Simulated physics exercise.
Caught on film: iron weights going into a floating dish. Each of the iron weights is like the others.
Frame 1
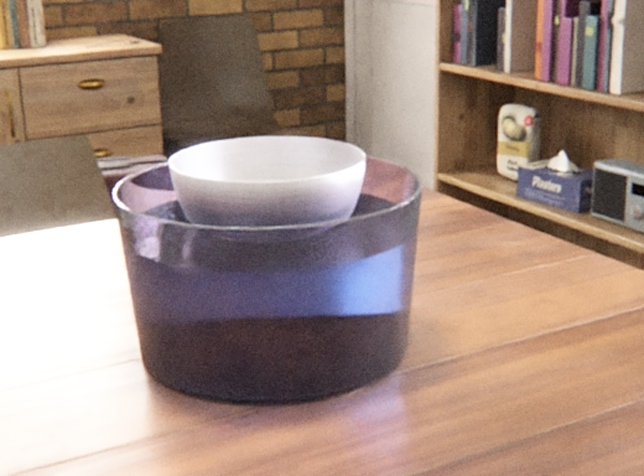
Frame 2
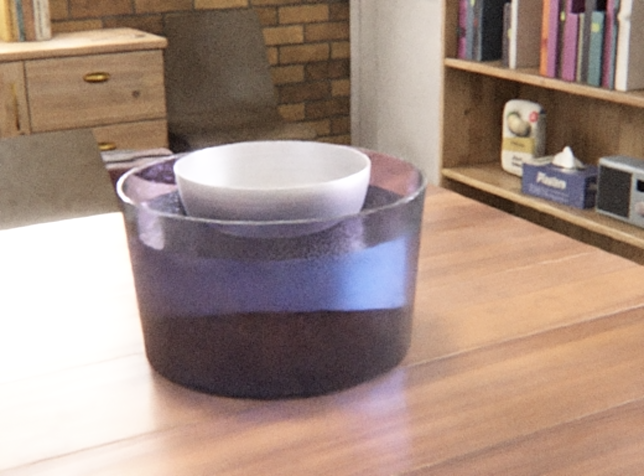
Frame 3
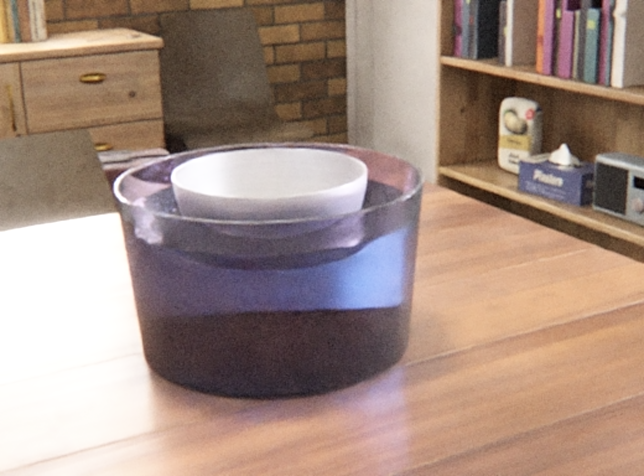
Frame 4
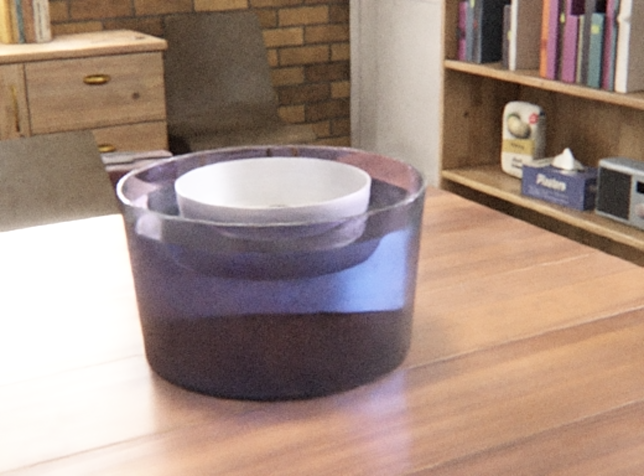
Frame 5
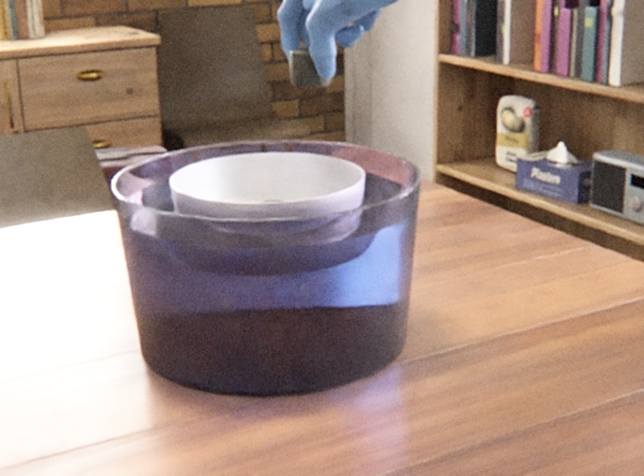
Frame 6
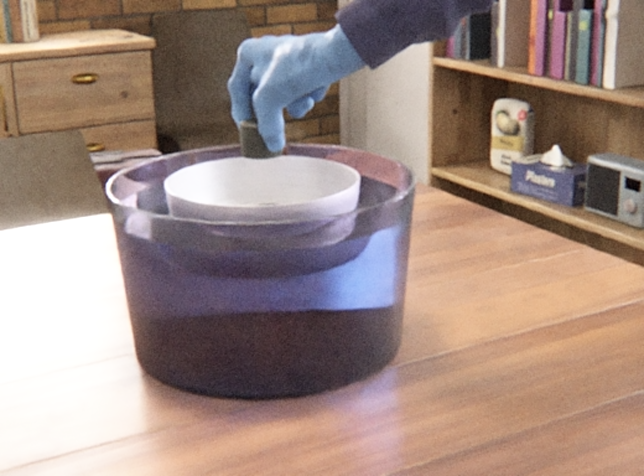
On a wooden table, a white bowl sinks lower in liquid as a gloved hand brings a dark block.
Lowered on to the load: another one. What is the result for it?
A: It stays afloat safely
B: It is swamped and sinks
The answer is A.
Next, the iron weight is in and the dish dips.
After that, it steadies; about a fifth of its side above the surface.
Finally, the dish floats; about a fifth of its side above the surface.
